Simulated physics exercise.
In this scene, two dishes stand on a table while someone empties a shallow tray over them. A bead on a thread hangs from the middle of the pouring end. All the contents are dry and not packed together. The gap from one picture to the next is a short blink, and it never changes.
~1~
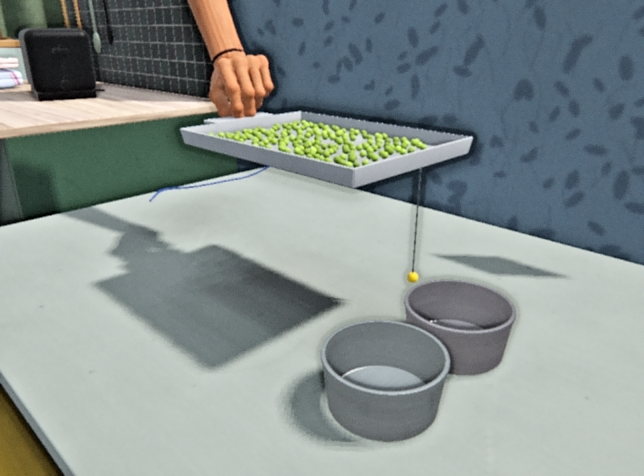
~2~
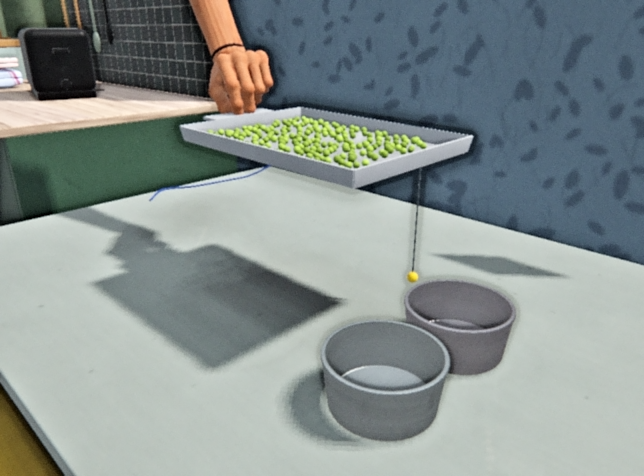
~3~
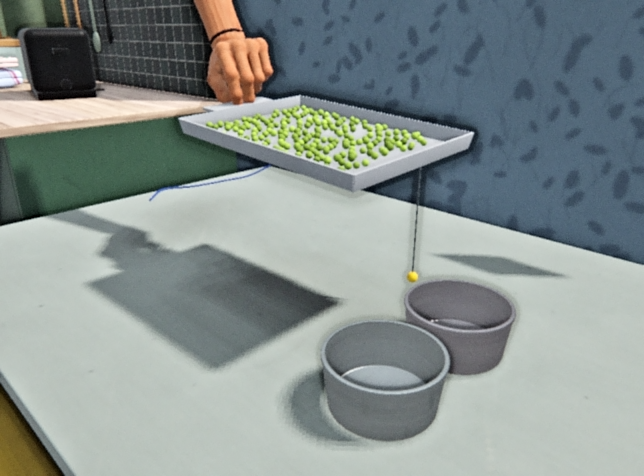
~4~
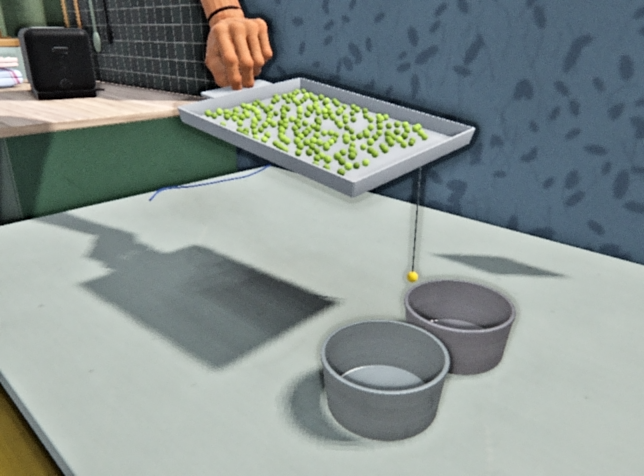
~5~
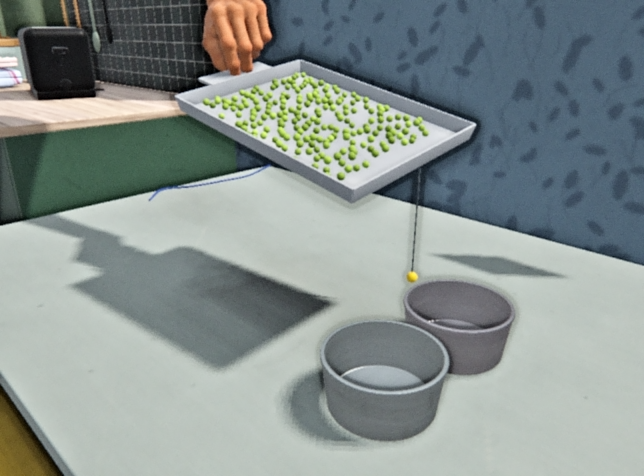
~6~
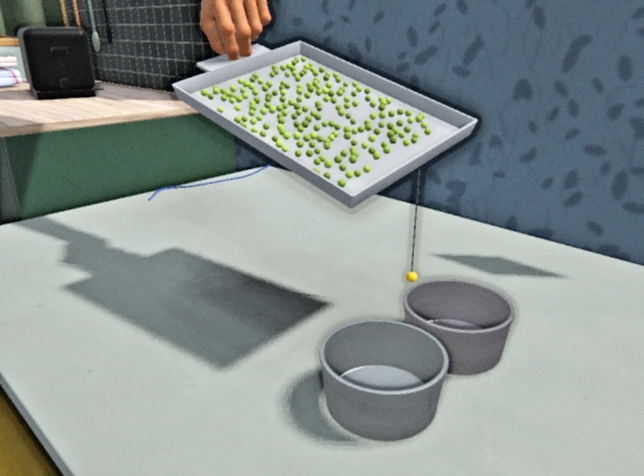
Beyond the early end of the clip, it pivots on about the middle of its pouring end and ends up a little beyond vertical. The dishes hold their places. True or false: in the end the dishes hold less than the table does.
True.
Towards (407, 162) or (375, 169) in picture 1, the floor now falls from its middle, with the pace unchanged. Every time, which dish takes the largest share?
Well, the one to the right comes out on top first, then the one to the left.
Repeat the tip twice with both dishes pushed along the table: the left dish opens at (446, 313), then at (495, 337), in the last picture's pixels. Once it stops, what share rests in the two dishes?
First placement: 0 per cent; second placement: 0 per cent.
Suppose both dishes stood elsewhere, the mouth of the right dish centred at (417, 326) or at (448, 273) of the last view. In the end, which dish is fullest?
In turn: The right-side dish; the left-side dish.
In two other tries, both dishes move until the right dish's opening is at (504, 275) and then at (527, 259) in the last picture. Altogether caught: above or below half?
Place 1: Lower than half; place 2: Lower than half.
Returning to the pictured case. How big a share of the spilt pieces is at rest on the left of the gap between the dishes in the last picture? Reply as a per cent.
It comes out at roughly 100 percent.
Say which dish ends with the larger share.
It is the left-hand dish.
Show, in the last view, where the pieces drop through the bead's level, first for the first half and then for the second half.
Earlier portion about (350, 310); later portion about (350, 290).
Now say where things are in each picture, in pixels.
The first picture shows corners of the pouring end (354, 168) and (469, 137), level; middle of the load (305, 141), dried peas; left dish (435, 401); right dish (505, 341); bead on its thread (412, 278).
The second picture shows corners of the pouring end (354, 169) and (469, 136), level; middle of the load (305, 139).
The third picture shows corners of the pouring end (354, 173) and (470, 133), tipped barely, lowest at the left corner; middle of the load (305, 132).
The fourth picture shows corners of the pouring end (354, 180) and (471, 128), tipped a little, lowest at the left corner; middle of the load (305, 123).
The fifth picture shows corners of the pouring end (353, 186) and (472, 124), tipped clearly, lowest at the left corner; middle of the load (305, 115).
The sixth picture shows corners of the pouring end (353, 193) and (473, 120), tipped clearly, lowest at the left corner; middle of the load (305, 109), almost all on the move; left dish (433, 401); right dish (504, 341).
Just after the last frame, tray tipped steeply; the larger part on the tray; about a tenth in the left dish; just a few outside both; about a tenth in the air.
A moment on, tray tipped past a quarter turn; roughly a quarter on the tray; roughly a third in the left dish; roughly a third outside both; roughly a quarter in the air.
Further on, tray tipped past a quarter turn; roughly a third in the left dish; just a few in the right dish; roughly two thirds outside both.
When it is over, tray tipped past a quarter turn; roughly a third in the left dish; just a few in the right dish; roughly two thirds outside both.
